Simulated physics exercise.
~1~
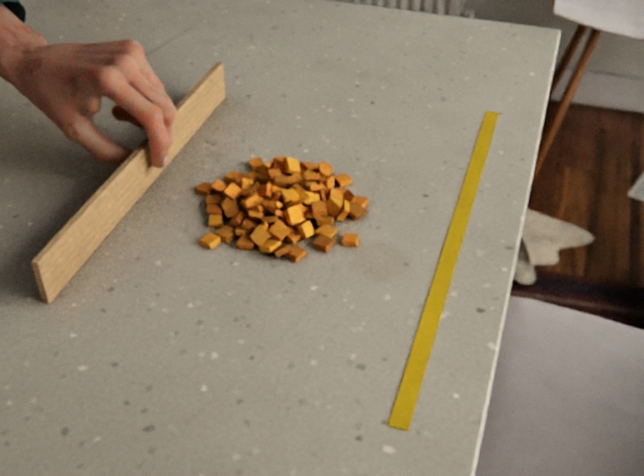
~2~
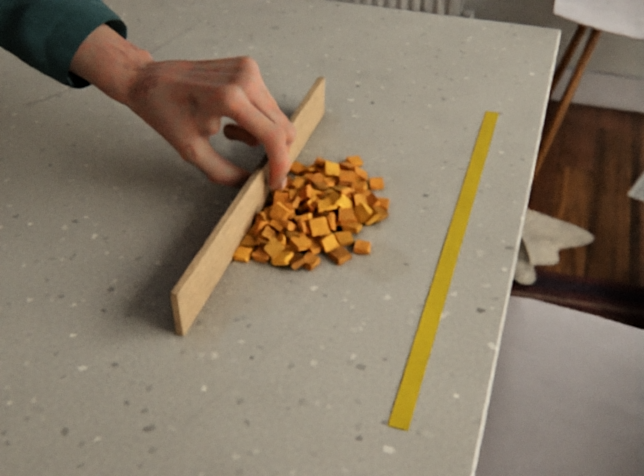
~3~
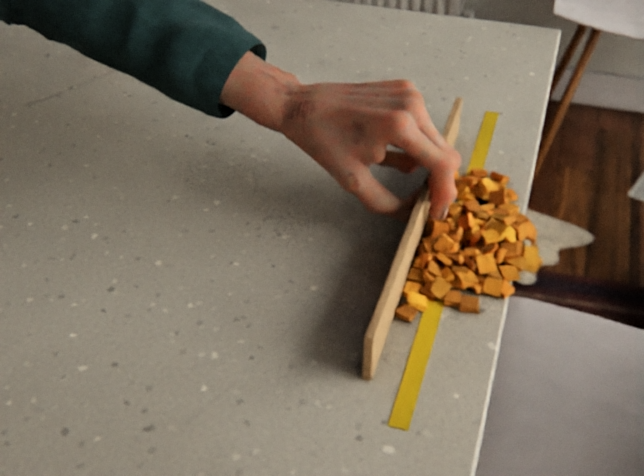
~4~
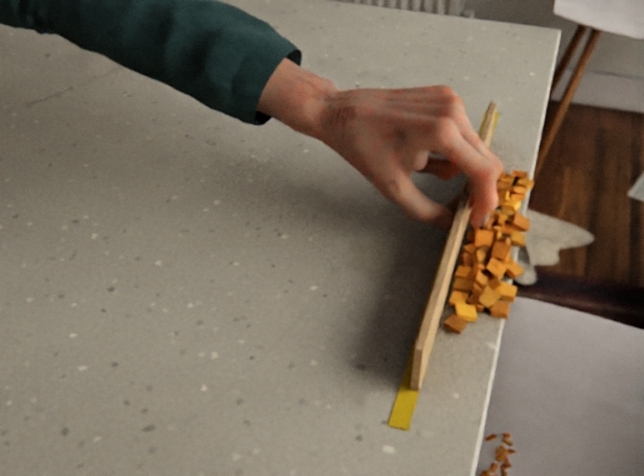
In this clip, a hand slides an upright wooden strip rightward across a speckled gray table, pushing a heap of small orange cubes over a line of yellow tape. The strip reaches the tape, with many cubes gathered at the table's edge and some fallen below.
